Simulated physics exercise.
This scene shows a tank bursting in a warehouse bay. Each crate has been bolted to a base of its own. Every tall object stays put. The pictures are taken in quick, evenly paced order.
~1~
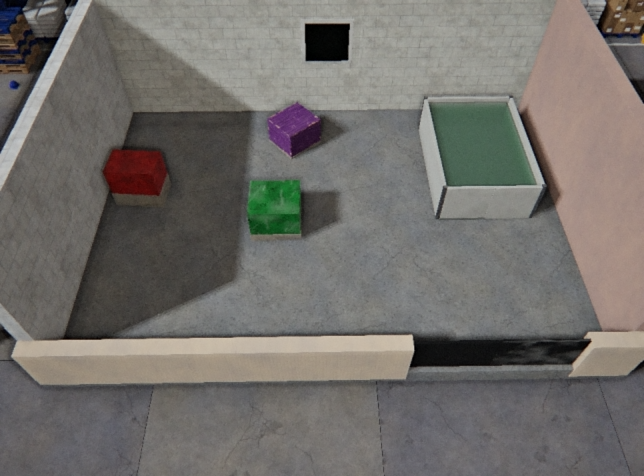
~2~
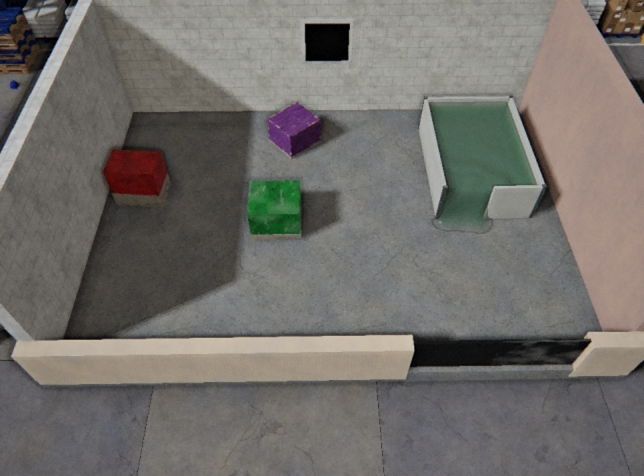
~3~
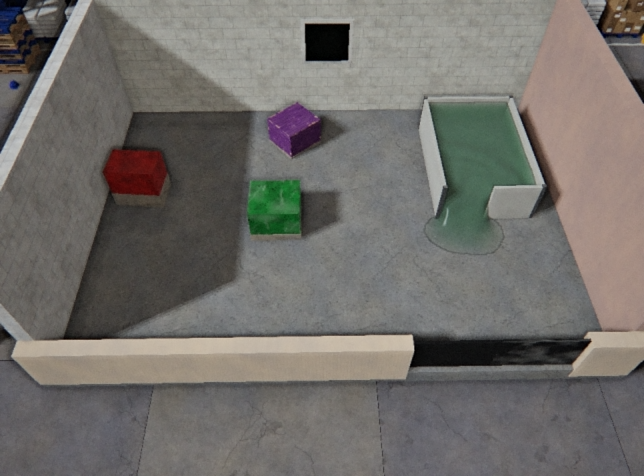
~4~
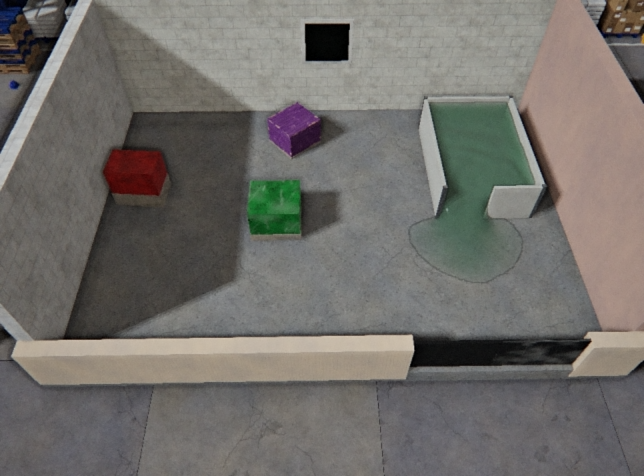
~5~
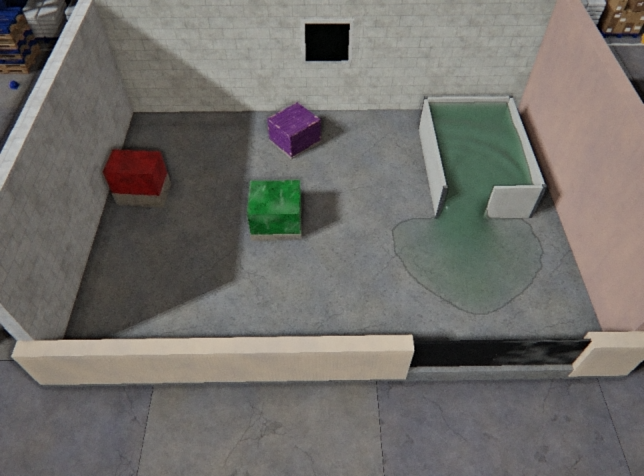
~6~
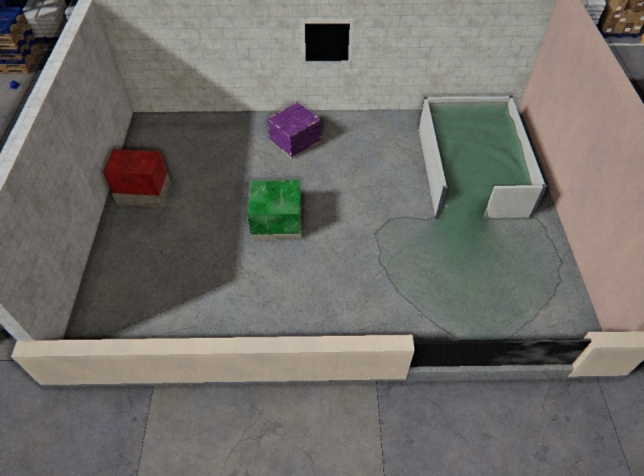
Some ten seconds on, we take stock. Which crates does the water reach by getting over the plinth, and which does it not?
One by one: Purple crate: Becomes wet; green crate: Remains dry; red crate: Remains dry.
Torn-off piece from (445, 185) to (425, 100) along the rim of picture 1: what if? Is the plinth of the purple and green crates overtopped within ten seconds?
Purple crate: Overtopped; green crate: Overtopped.
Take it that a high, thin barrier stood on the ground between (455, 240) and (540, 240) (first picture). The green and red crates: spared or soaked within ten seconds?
Green: Not reached; red: Not reached.
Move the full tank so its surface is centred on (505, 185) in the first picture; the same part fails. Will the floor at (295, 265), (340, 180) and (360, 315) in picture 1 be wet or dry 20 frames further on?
Taking the three spots in order: Swamped, bare, swamped.
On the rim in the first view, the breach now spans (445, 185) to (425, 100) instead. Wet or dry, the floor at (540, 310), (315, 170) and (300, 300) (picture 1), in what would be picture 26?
Spot one spared, spot two inundated, spot three inundated.
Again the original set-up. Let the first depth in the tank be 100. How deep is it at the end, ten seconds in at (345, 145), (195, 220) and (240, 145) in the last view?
Readings in sequence: 2, 10, 2 percent.
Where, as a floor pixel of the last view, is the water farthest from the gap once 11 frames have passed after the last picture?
Estimated pixel: (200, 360).
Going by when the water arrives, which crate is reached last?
I'd say the purple one is last.
A moment on, water covers 20 % of the floor; the purple crate not reached, the green crate not reached, the red crate not reached.
Next, water covers 30 % of the floor; the purple crate not reached, the green crate water round its plinth, the red crate not reached.
Then, water covers 40 % of the floor; the purple crate not reached, the green crate water round its plinth, the red crate not reached.
Later, water covers 60 % of the floor; the purple crate not reached, the green crate water round its plinth, the red crate water round its plinth.
In the end, water covers 85 % of the floor; the purple crate was topped, the green crate stayed above the water, the red crate stayed above the water.
